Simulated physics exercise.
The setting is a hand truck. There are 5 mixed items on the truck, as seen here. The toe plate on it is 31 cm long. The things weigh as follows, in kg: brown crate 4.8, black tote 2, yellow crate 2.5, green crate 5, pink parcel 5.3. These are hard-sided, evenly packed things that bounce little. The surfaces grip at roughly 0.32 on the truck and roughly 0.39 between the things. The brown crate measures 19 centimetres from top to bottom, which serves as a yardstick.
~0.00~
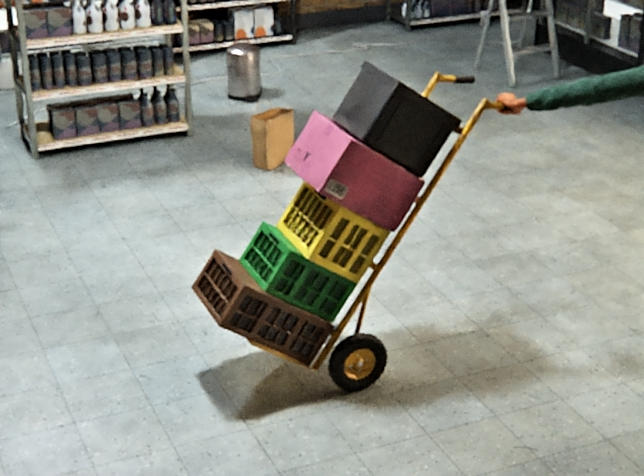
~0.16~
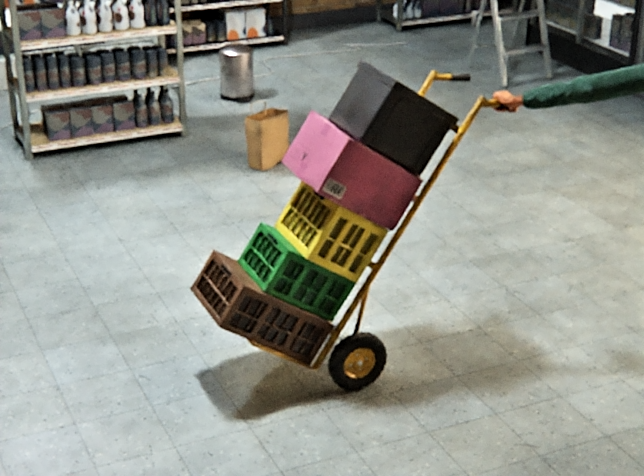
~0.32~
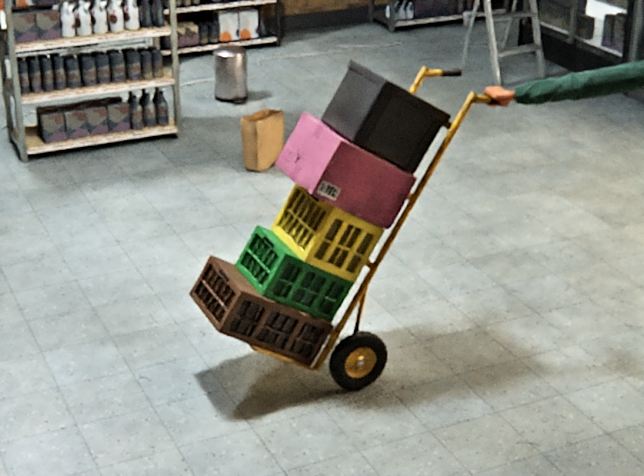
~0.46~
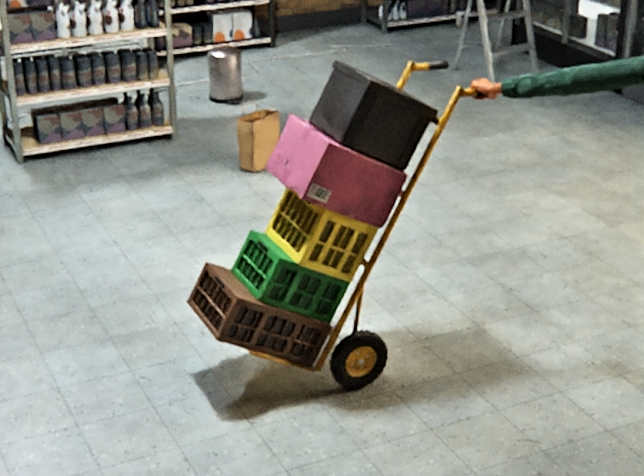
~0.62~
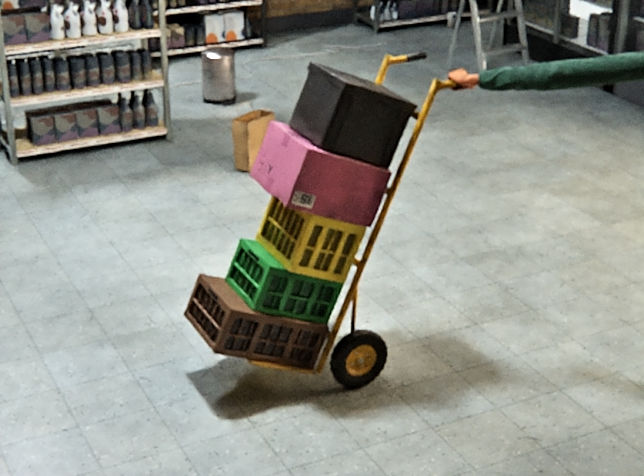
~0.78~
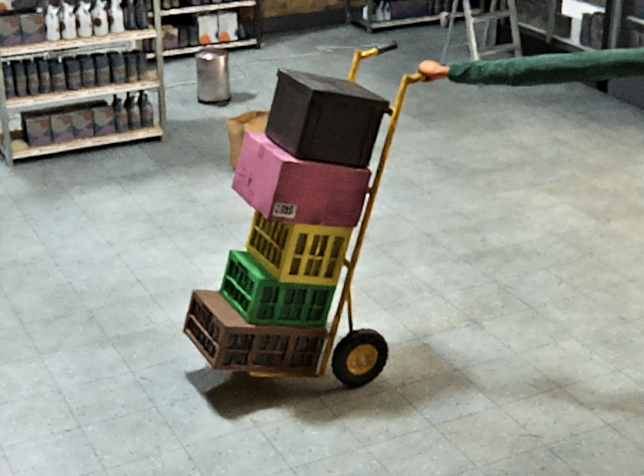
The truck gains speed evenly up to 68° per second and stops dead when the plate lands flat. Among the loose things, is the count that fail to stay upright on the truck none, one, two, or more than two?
It is going to be a loss of over two.
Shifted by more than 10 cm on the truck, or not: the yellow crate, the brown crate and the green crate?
First, the yellow crate is moved away; second, the brown crate stays in its position; third, the green crate stays in its position.
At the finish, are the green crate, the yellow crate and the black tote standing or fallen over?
Well, the green crate holds steady, the yellow crate tumbles down, and the black tote tumbles down.
After 1.48 s, truck upright; black tote 25° off its base near (193, 157); pink parcel 25° off its base; yellow crate 25° off its base.
After 1.78 s, truck upright; black tote and pink parcel now dropped from the stack; yellow crate 60° off its base.
In the end (2.7 s), dropped from the stack, black tote and pink parcel; toppled on the truck, yellow crate; the other 2 under 10 cm from the start. In the last view, brown crate near (253, 354), black tote near (54, 389).
